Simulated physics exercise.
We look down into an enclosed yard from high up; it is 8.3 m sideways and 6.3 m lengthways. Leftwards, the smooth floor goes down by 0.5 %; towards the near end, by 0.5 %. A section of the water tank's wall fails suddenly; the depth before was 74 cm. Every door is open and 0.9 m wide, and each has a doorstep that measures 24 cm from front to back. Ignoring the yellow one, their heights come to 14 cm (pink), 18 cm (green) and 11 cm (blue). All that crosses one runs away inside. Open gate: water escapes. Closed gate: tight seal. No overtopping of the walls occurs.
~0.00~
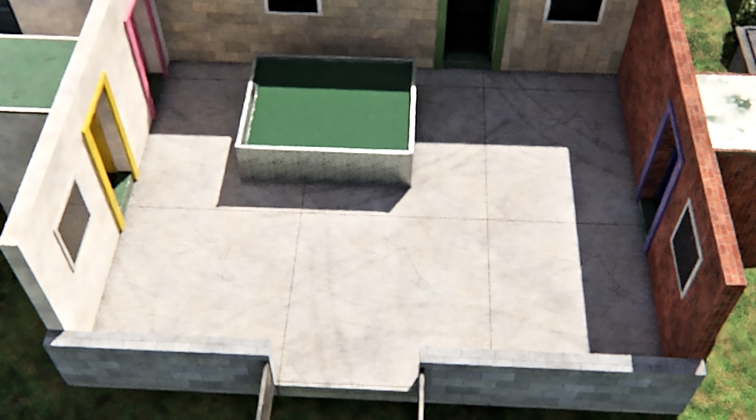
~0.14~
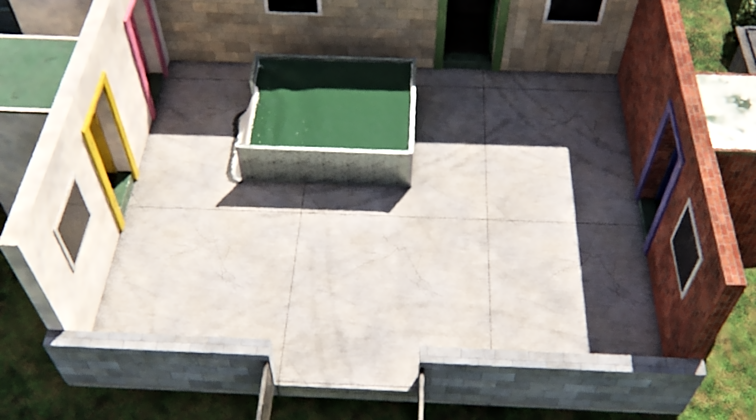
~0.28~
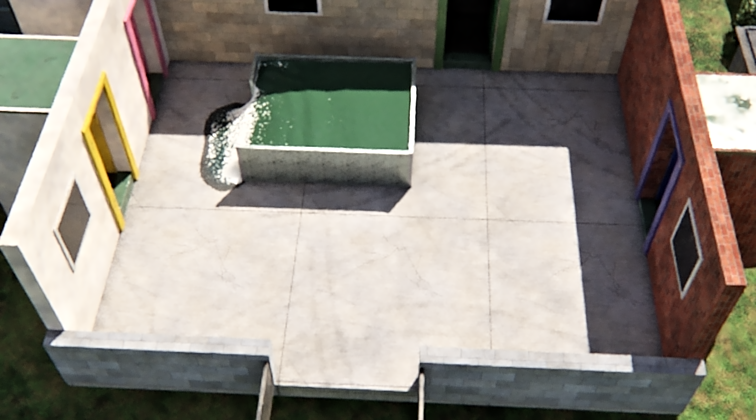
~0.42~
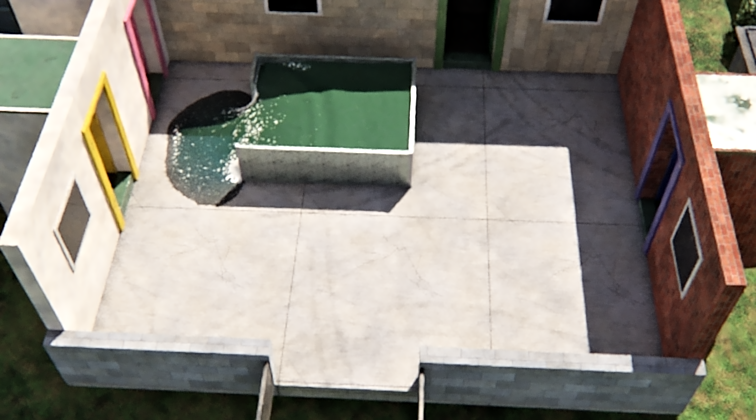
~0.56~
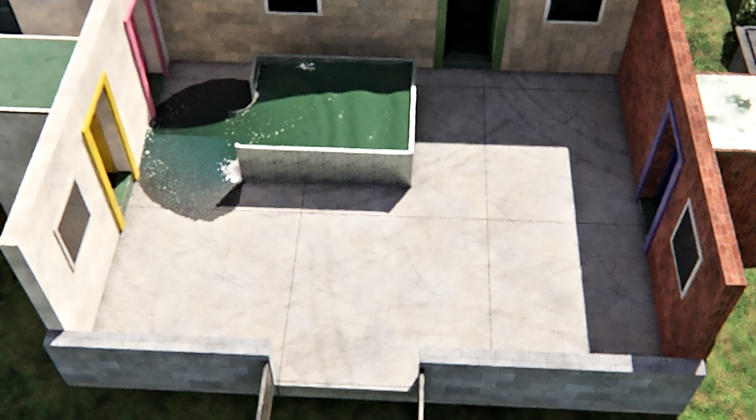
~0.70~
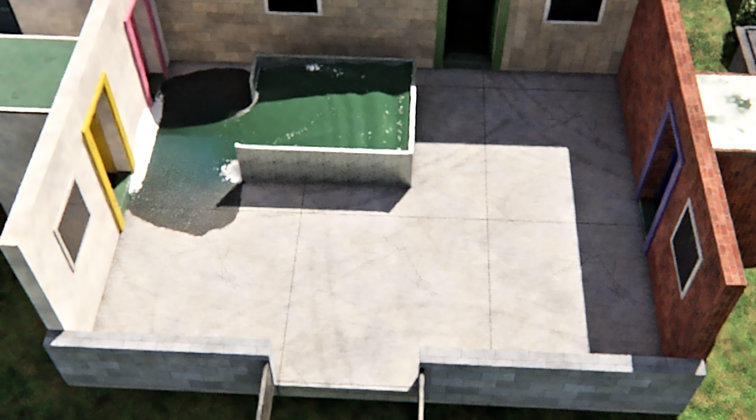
A water tank's left wall gives way and water spreads across the yard to the yellow door.
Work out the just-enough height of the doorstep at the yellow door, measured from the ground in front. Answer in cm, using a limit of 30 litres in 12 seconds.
It works out at roughly 30 cm.
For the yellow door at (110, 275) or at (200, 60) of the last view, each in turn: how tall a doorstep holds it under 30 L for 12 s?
You'd want roughly 11.0 cm there first, then roughly 32 cm.
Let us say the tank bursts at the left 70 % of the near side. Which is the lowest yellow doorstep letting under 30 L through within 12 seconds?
Then it needs around 8.0 cm.
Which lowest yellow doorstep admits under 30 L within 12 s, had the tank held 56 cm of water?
The step needs to be some 22 cm.
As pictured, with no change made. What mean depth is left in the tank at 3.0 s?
About 32 cm.
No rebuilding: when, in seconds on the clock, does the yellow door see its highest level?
Near 1.8 s.
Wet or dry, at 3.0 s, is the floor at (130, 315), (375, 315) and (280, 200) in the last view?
In the order asked: Soaked, untouched, untouched.
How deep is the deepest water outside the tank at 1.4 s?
Around 52 centimetres.
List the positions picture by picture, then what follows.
The first frame shows the water tank at (330, 104) is whole and still, 74 cm deep; the yellow door at (114, 161) is dry.
In the second frame, water pours out at (250, 133) and has run 0.3 m, to (238, 120); about 10 cm deep outside, 74 cm at the back.
In the third frame, water pours out at (251, 136) and has run 0.8 m, to (209, 127); about 13 cm deep outside, 74 cm at the back.
In the fourth frame, water pours out at (251, 137) and has run 1.4 m, to (172, 139); about 10 cm deep outside, 74 cm at the back.
In the fifth frame, the gap is at (251, 137), the front 1.8 m out at (138, 172); the back of the water tank holds 74 cm.
In the sixth frame, the front is at (148, 102), 2.0 m from the gap at (251, 137); 5.3 m2 of floor is wet, 71 cm left at the back; water is at the yellow door at (114, 161).
After 1.4 s water covers 15 % of the floor, deepest (52 cm) near (144, 153); 35 cm at the yellow door, 3 litres in over its 24 cm doorstep.
After 3.0 s water covers 30 % of the floor, deepest (42 cm) near (167, 73); 30 cm at the yellow door, 66 litres in over its 24 cm doorstep.
After 12.0 s water covers 100 % of the floor, deepest (12 cm) near (84, 361); 9 cm at the yellow door, 76 litres in over its 24 cm doorstep.
At the yellow door as built, the water arrived by 0.7 s and peaked near 37 cm at 1.8 s.
With a doorstep of 25 cm, 68 litres would have come in within the 12 s; with 33.5 cm, 14 litres. So under 30 litres takes about 30 cm.
